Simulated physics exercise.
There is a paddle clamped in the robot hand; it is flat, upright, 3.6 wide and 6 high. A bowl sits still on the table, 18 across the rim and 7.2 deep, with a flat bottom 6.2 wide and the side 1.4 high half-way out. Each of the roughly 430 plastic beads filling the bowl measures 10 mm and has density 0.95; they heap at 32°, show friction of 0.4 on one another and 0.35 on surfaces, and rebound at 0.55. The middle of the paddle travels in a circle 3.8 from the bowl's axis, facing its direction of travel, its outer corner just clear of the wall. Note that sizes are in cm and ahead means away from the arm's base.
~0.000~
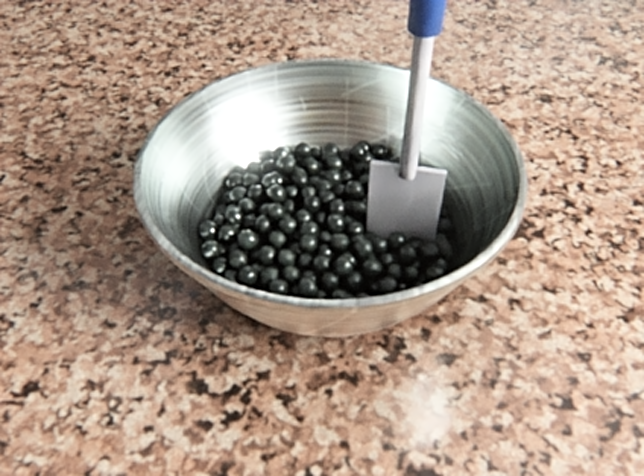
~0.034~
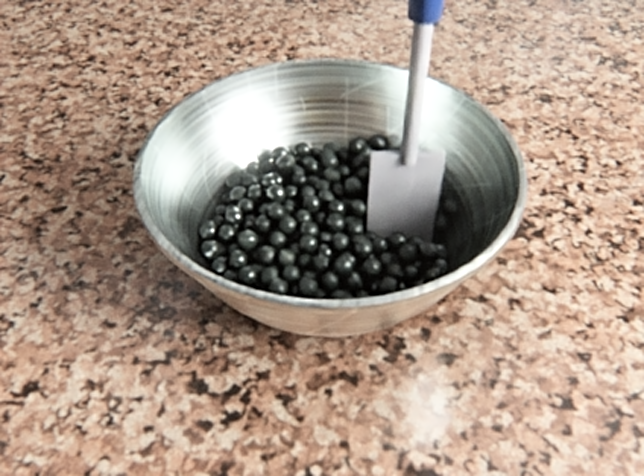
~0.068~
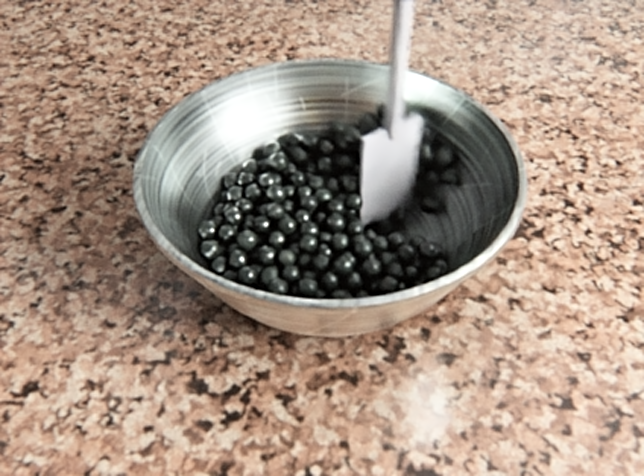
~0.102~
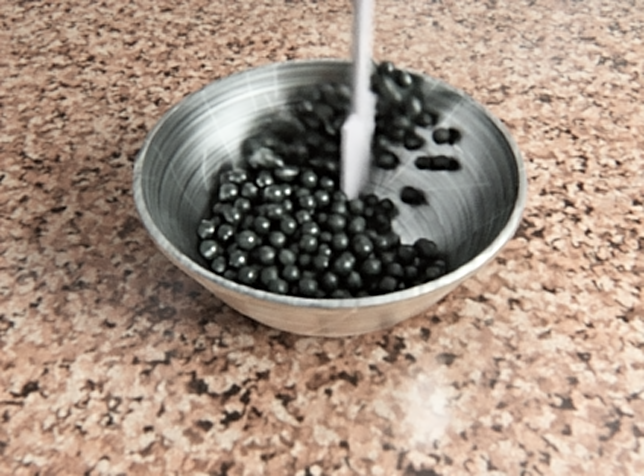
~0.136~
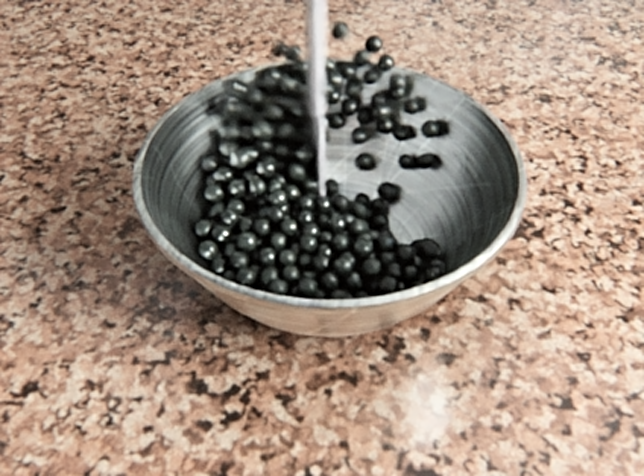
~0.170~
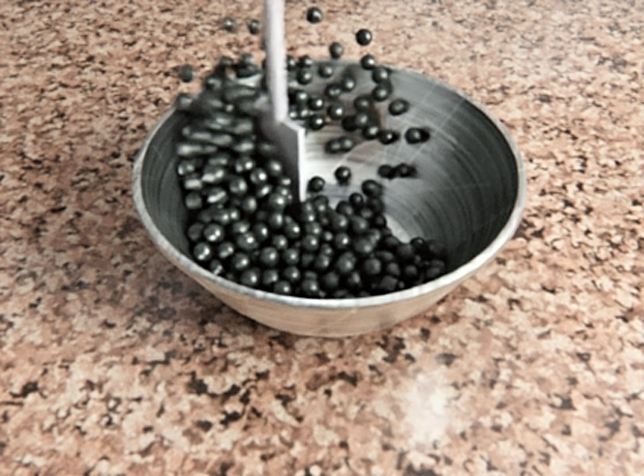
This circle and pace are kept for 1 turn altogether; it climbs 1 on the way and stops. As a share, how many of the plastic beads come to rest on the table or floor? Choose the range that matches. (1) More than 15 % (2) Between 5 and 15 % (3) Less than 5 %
2, between 5 and 15 %.
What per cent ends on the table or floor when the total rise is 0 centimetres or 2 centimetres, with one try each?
Try one: Around 15 %; try two: Around 10 %.
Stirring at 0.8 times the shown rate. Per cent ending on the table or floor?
It would come to around 5 percent.
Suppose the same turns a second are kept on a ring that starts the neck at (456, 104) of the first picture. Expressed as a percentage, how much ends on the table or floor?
It comes to around 0 percent.
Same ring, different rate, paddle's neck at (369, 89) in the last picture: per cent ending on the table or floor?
Roughly 0 percent of it.
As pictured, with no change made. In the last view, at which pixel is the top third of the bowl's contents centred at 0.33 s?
The centre is close to (374, 276).
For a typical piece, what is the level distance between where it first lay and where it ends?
Some 7 centimetres or so.
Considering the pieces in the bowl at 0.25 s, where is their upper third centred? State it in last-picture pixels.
Centre estimate: Approx. (226, 230) px.
After 0.25 s, 224° round, highest piece 11 above the table; 405 in the bowl, 2 on the table or floor, 21 in flight or on the tool.
After 0.33 s, 302° round, highest piece 9 above the table; 396 in the bowl, 17 on the table or floor, 15 in flight or on the tool.
After 0.57 s, 0° round, highest piece 6 above the table; 385 in the bowl, 42 on the table or floor, 1 in flight or on the tool.
After 1.27 s, 0° round, highest piece 6 above the table; 385 in the bowl, 43 on the table or floor.
In the end, 385 in the bowl, 43 on the table or floor. That is 10 % on the table or floor.
